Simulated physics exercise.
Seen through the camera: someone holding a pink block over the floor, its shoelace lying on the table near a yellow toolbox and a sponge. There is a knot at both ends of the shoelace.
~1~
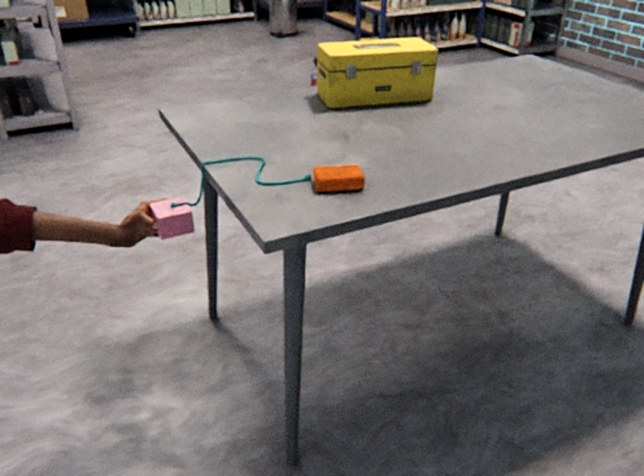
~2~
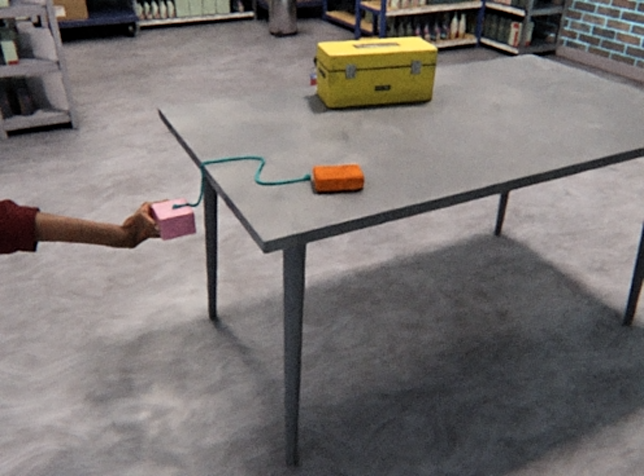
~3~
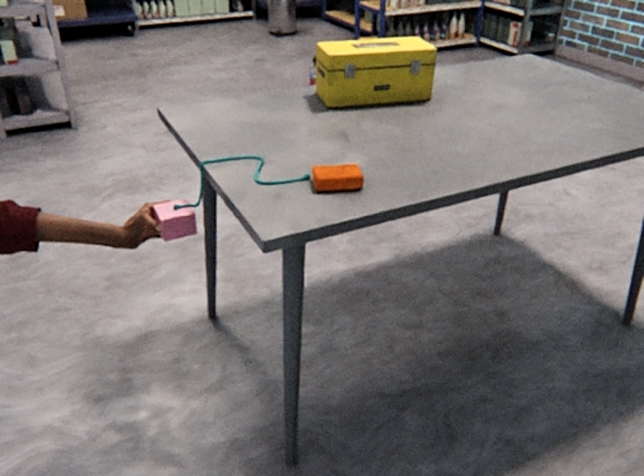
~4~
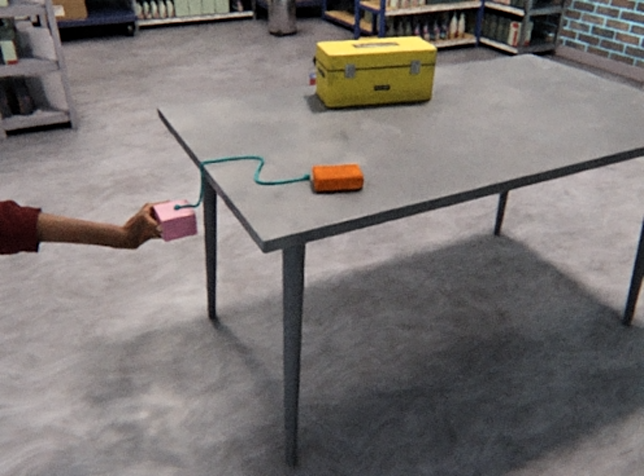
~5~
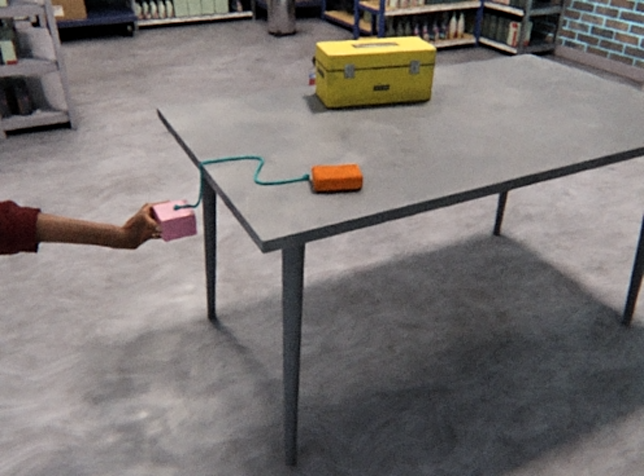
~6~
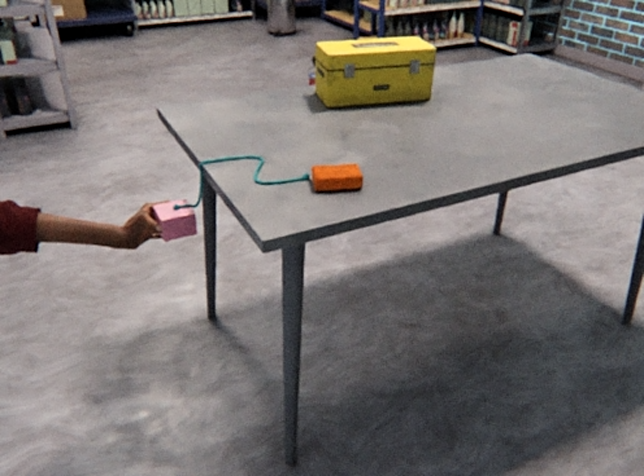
A hand holds a pink block beside a table, its cord tied to an orange sponge, barely moving.
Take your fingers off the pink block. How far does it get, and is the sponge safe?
Result: Looks like the pink block will get to the ground. Looks like the sponge will fall as well.
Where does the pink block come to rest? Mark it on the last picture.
It finishes at pixel (266, 444).
Then, 0.32 s past the final frame, block in the air near (196, 309); toolbox still; sponge shifted a little.
Then, 0.64 s past the final frame, block in the air near (271, 394); toolbox still; sponge over the edge.
Then, 0.94 s past the final frame, block on the floor near (305, 459); toolbox still; sponge down on the floor.
When it is over, block on the floor near (267, 444); toolbox still; sponge down on the floor. The pink block reaches the floor and the sponge gets pulled over the edge.
